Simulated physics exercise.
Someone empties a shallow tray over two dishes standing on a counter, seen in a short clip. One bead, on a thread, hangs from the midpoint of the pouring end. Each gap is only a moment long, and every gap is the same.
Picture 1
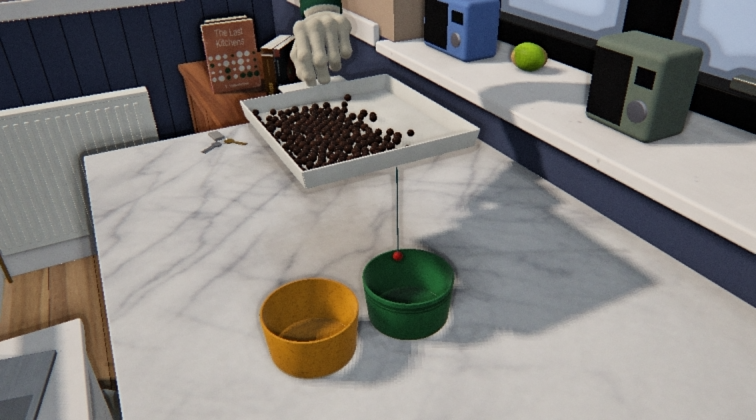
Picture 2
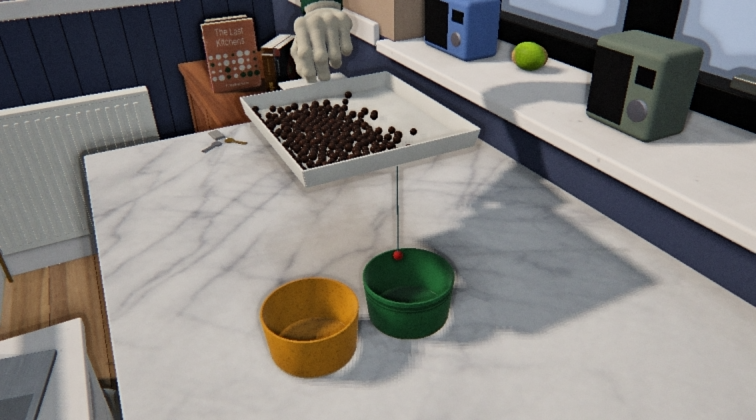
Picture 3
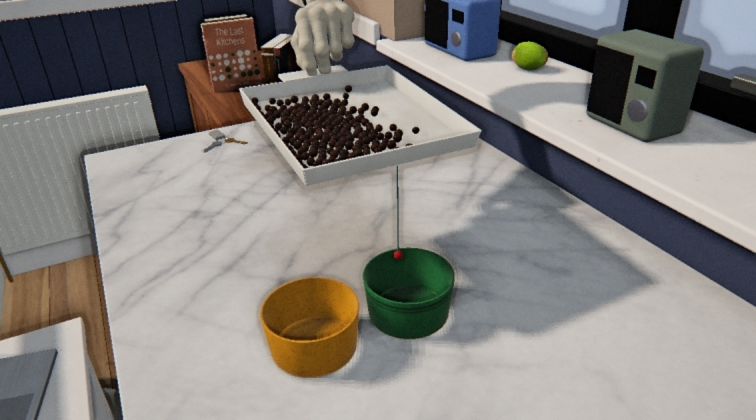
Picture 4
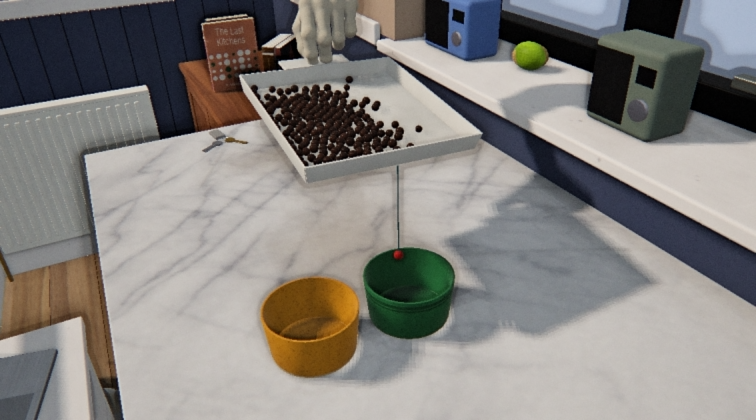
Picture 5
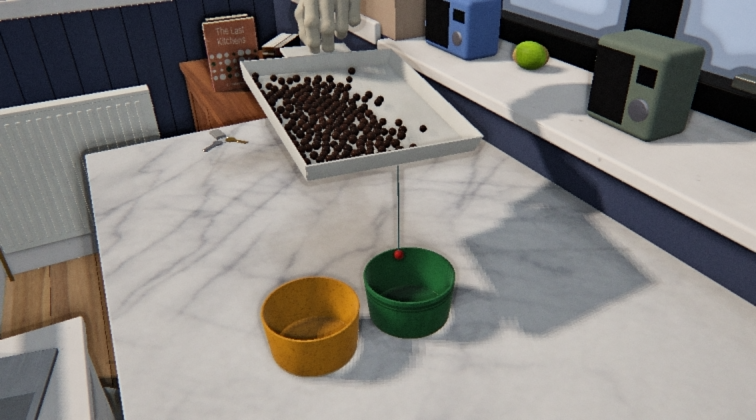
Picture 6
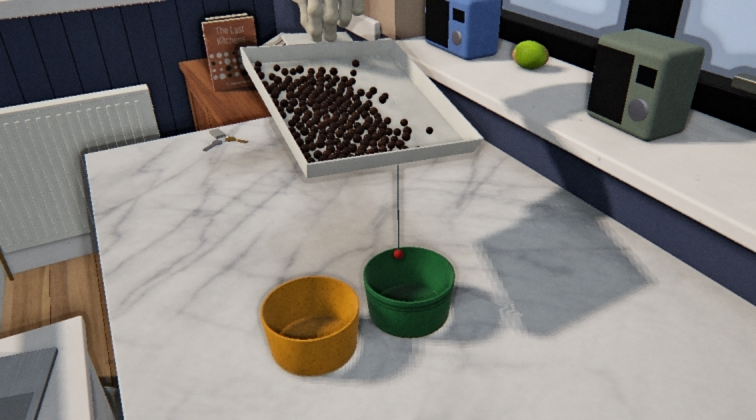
Chocolate balls shifting in a white tray as a pale hand gradually tilts it above orange and green dishes on a marble counter.
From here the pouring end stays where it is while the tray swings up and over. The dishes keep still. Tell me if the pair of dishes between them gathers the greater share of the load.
The dishes end up holding not even half.
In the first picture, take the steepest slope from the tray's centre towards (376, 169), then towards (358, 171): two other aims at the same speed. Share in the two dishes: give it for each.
60 % and 80 %.
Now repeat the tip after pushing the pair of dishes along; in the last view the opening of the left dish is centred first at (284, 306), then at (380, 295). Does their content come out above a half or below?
In the first position a minority, in the second a majority.
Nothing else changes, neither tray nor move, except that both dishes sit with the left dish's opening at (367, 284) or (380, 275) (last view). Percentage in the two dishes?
About 80 per cent, then about 80 per cent.
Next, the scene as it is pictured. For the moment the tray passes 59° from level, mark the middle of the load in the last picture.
In the last view, the load is centred close to (413, 131).
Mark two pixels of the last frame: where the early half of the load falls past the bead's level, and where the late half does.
About (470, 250), and after that about (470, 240).
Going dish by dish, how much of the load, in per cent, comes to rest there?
Final split: Left dish some 0 per cent, right dish some 20 per cent.
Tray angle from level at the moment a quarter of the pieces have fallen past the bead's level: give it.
Approx. 85° from level.
Shortly afterwards, tray tipped steeply; all but a few on the tray; only a few in the air.
Next, tray tipped right over; near a quarter on the tray; a little in the right dish; near half outside both; near a quarter in the air.
Some moments later, tray tipped past a quarter turn; a little in the right dish; the bulk outside both.
In the end, tray tipped past a quarter turn; none at all in the left dish; a little in the right dish; the bulk outside both.
